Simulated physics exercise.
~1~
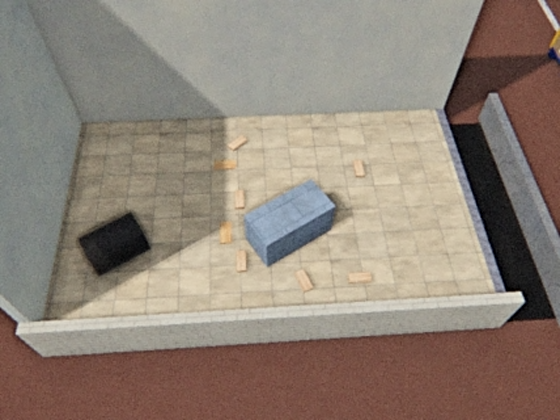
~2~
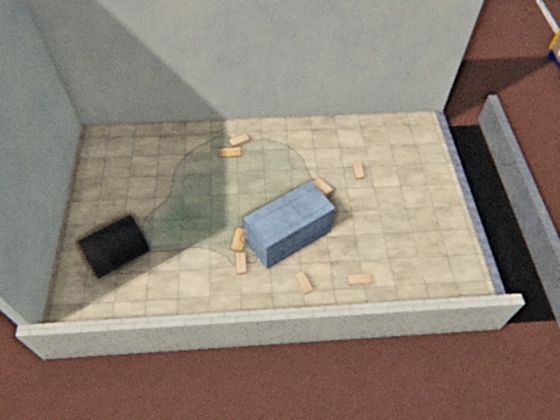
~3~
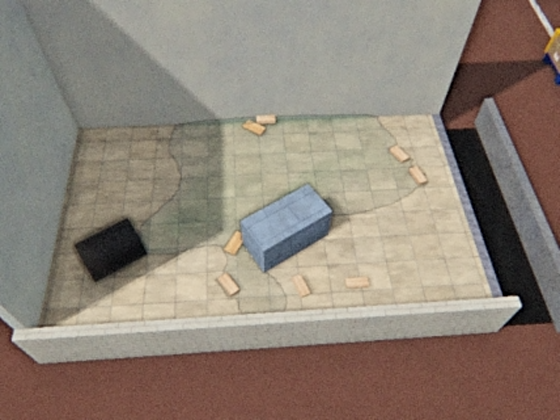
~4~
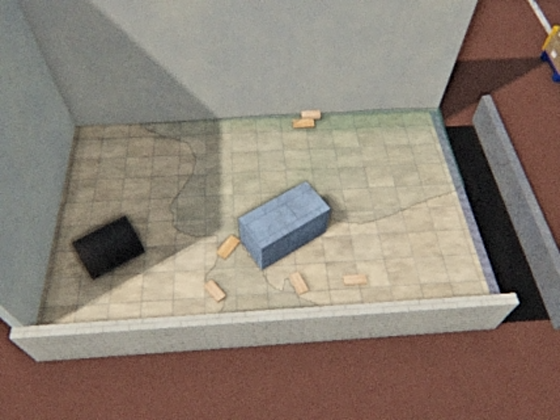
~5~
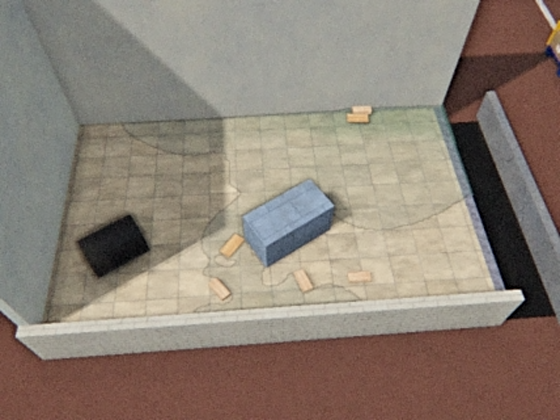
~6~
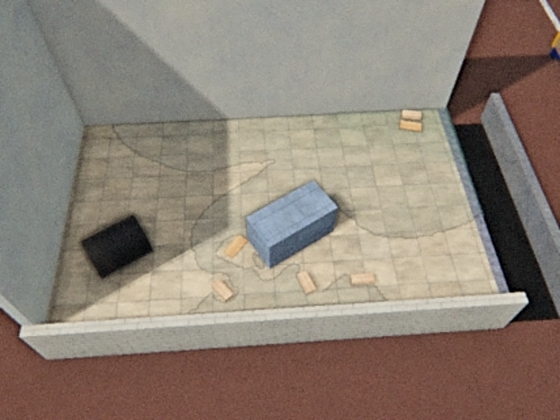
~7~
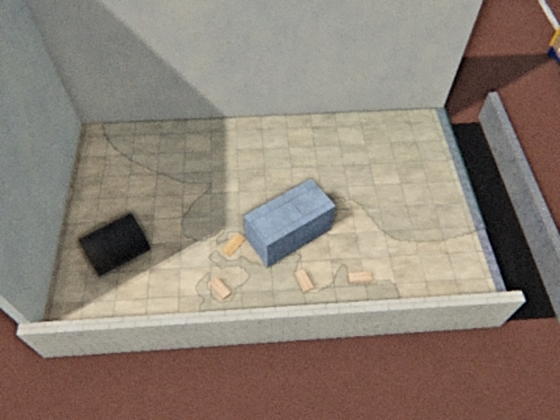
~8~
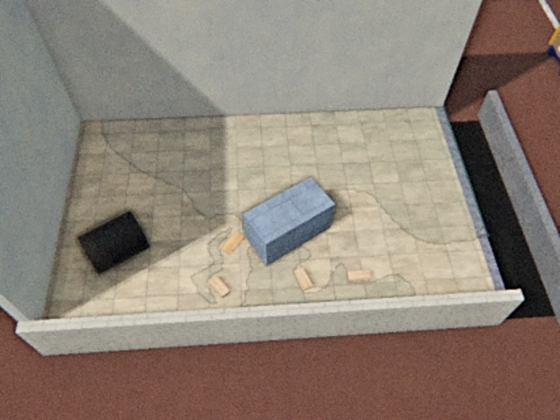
We see a tiled room from above with a blue block, a black block and small wooden boards as water spreads across the floor. Several boards drift right and gradually disappear from view, one shifts slightly left, and a few remain near the front wall as the water thins.
